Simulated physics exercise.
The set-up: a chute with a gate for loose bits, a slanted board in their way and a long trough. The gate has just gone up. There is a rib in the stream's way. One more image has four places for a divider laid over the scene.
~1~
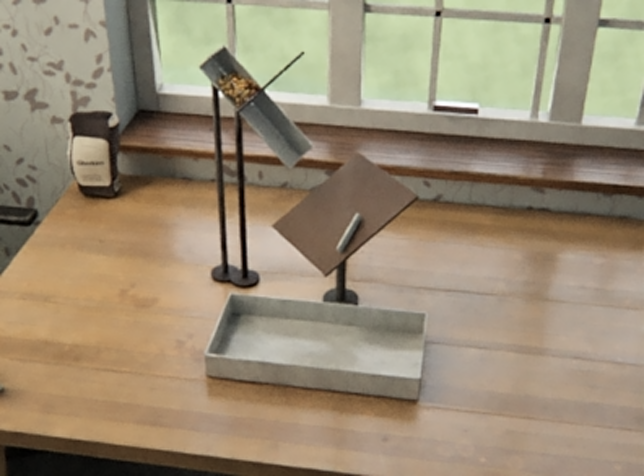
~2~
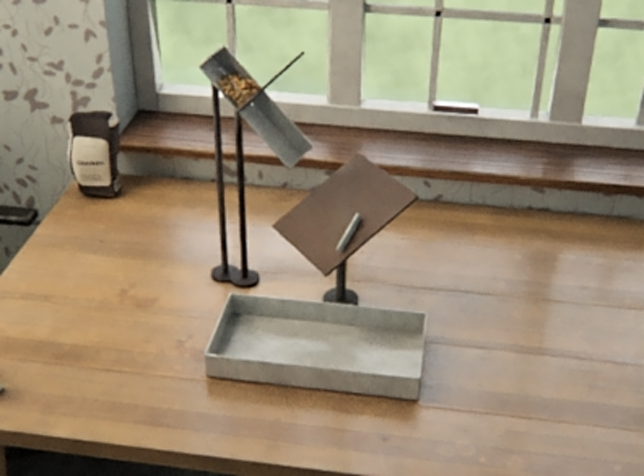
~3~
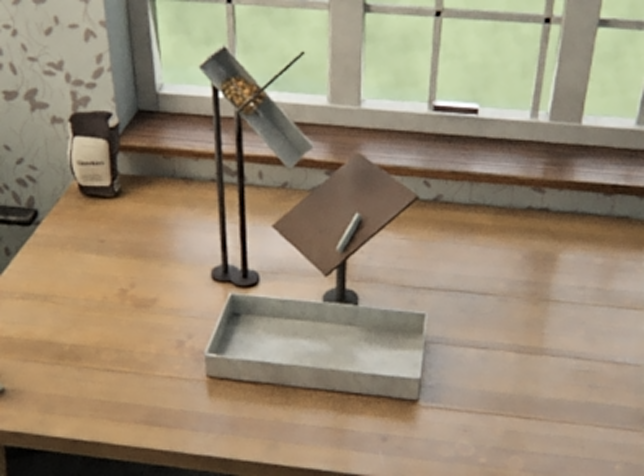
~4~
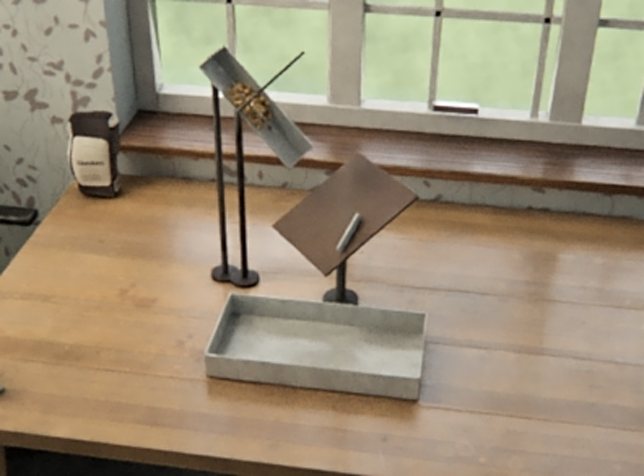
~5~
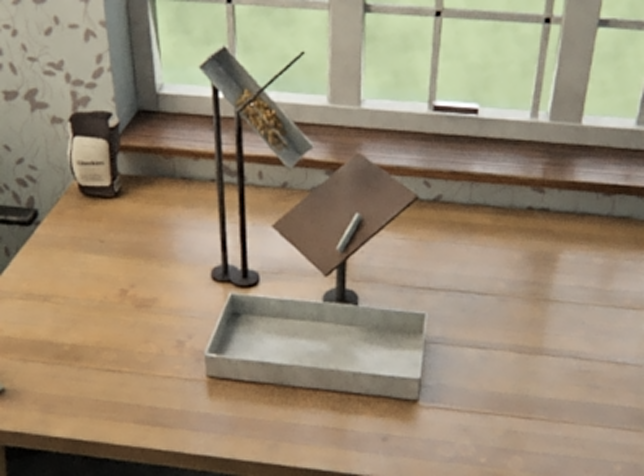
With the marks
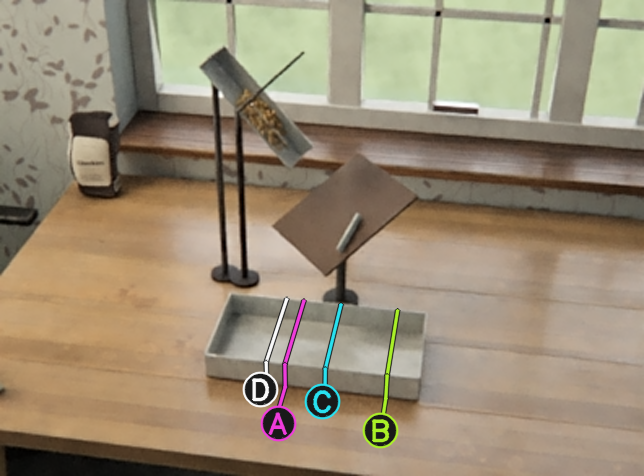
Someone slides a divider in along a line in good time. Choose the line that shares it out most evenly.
D is best.
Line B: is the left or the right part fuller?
Left.
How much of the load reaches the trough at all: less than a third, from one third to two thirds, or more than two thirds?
It is more than two thirds.
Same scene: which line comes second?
The answer is A.
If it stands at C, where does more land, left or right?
More lands on the left.
On the marked copy, line A crosses the front rim at (285, 363); line B crosses the front rim at (387, 375); line C crosses the front rim at (325, 368); line D crosses the front rim at (266, 361).
With A, of what is caught, most on the left of the divider, about a quarter on the right.
With B, of what is caught, all on the left of the divider, none on the right.
With C, of what is caught, all on the left of the divider, none on the right.
With D, of what is caught, about half on the left of the divider, about half on the right.
